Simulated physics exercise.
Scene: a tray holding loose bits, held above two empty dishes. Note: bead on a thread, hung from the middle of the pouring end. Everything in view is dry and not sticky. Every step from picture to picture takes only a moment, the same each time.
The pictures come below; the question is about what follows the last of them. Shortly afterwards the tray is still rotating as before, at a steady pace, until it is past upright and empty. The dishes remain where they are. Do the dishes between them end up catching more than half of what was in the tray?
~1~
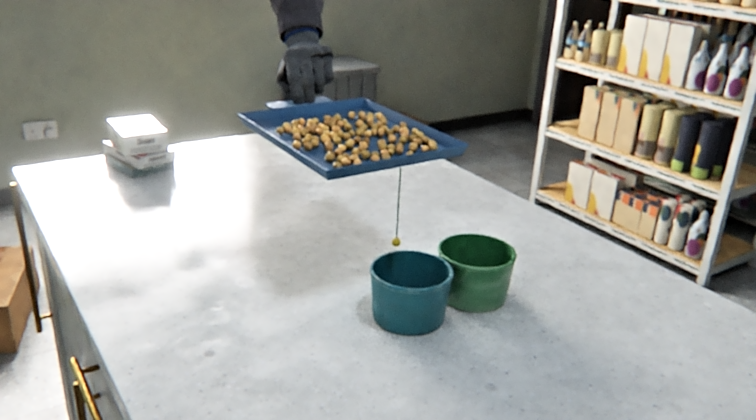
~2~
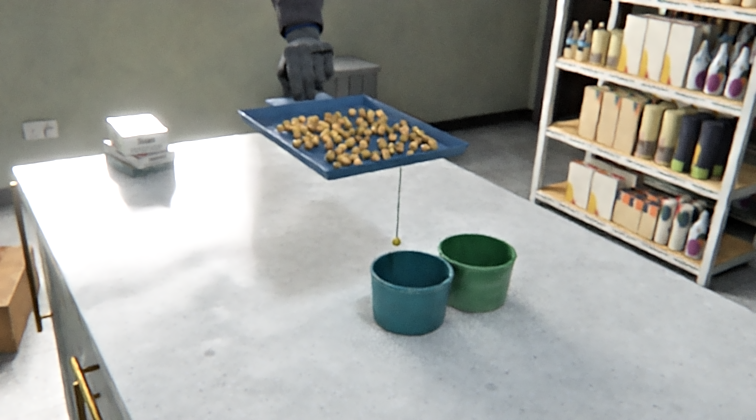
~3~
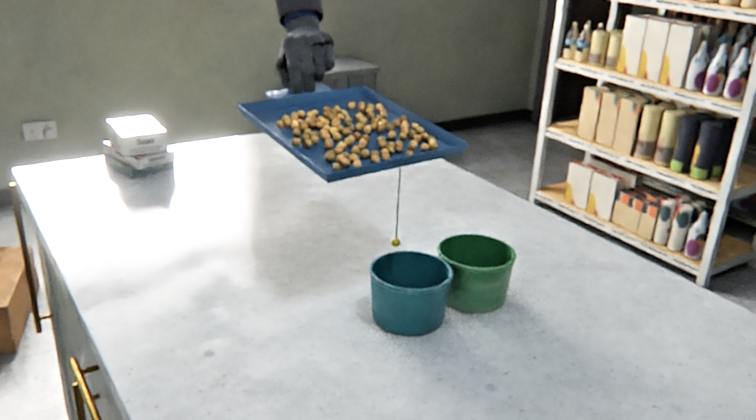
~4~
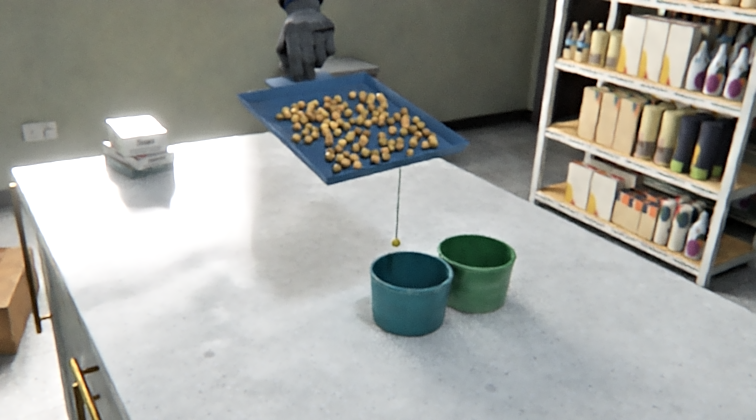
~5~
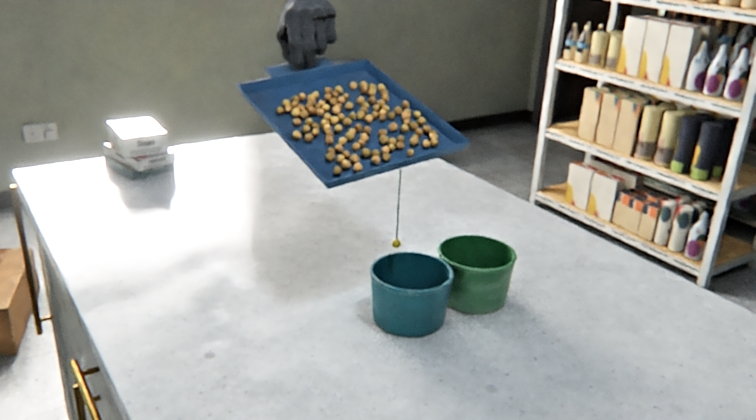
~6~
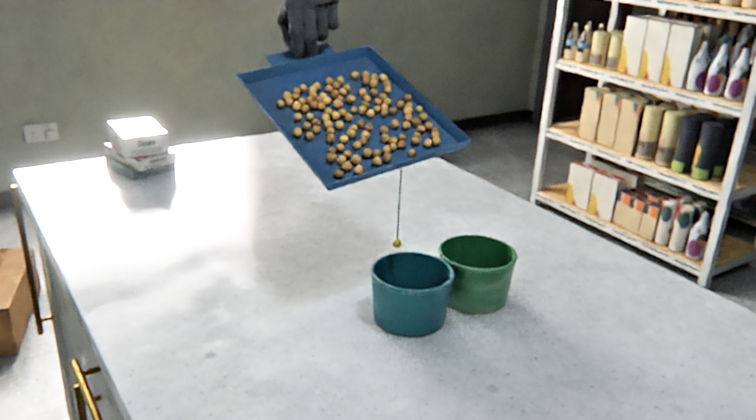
No.
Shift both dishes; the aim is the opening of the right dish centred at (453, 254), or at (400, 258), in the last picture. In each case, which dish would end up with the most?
At the first place the left one, at the second the left one.
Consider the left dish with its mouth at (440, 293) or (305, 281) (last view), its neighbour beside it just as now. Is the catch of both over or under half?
Result, first setup: The minor share; second setup: The bulk.
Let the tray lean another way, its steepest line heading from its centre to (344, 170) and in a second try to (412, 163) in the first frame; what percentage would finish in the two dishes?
In order, 10 in a hundred and 90 in a hundred.
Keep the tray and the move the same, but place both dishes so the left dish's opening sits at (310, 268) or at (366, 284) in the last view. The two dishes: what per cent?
About 40% on the first try and 70% on the second.
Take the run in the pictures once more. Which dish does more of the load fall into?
Fuller at the end: The leftward one.
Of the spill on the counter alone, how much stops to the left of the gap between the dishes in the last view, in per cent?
Share on the left: Near 100 %.
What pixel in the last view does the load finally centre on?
Centre at rest, last view: Approx. (350, 333).
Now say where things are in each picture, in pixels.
Corners of the pouring end at (329, 168) and (462, 144), level; middle of the load at (347, 137), dried chickpeas; left dish at (434, 306); right dish at (500, 285); bead on its thread at (396, 242), in the first frame.
Corners of the pouring end at (329, 168) and (463, 143), level; middle of the load at (347, 135), in the second frame.
Corners of the pouring end at (328, 171) and (462, 143), tipped barely, lowest at the left corner; middle of the load at (347, 132), in the third frame.
Corners of the pouring end at (328, 174) and (463, 141), tipped a little, lowest at the left corner; middle of the load at (347, 127), in the fourth frame.
Corners of the pouring end at (329, 178) and (464, 140), tipped a little, lowest at the left corner; middle of the load at (348, 122), in the fifth frame.
Corners of the pouring end at (329, 181) and (465, 139), tipped clearly, lowest at the left corner; middle of the load at (349, 117); left dish at (435, 308); right dish at (501, 286), in the sixth frame.
Soon after the last picture, tray tipped steeply; nearly all on the tray; a stray few outside both; a small part in the air.
A little later, tray tipped right over; about a quarter on the tray; a small part in the left dish; about a quarter outside both; about a third in the air.
Later still, tray tipped past a quarter turn; about a third in the left dish; about two thirds outside both.
At rest, tray tipped past a quarter turn; about a third in the left dish; none in the right dish; about two thirds outside both.
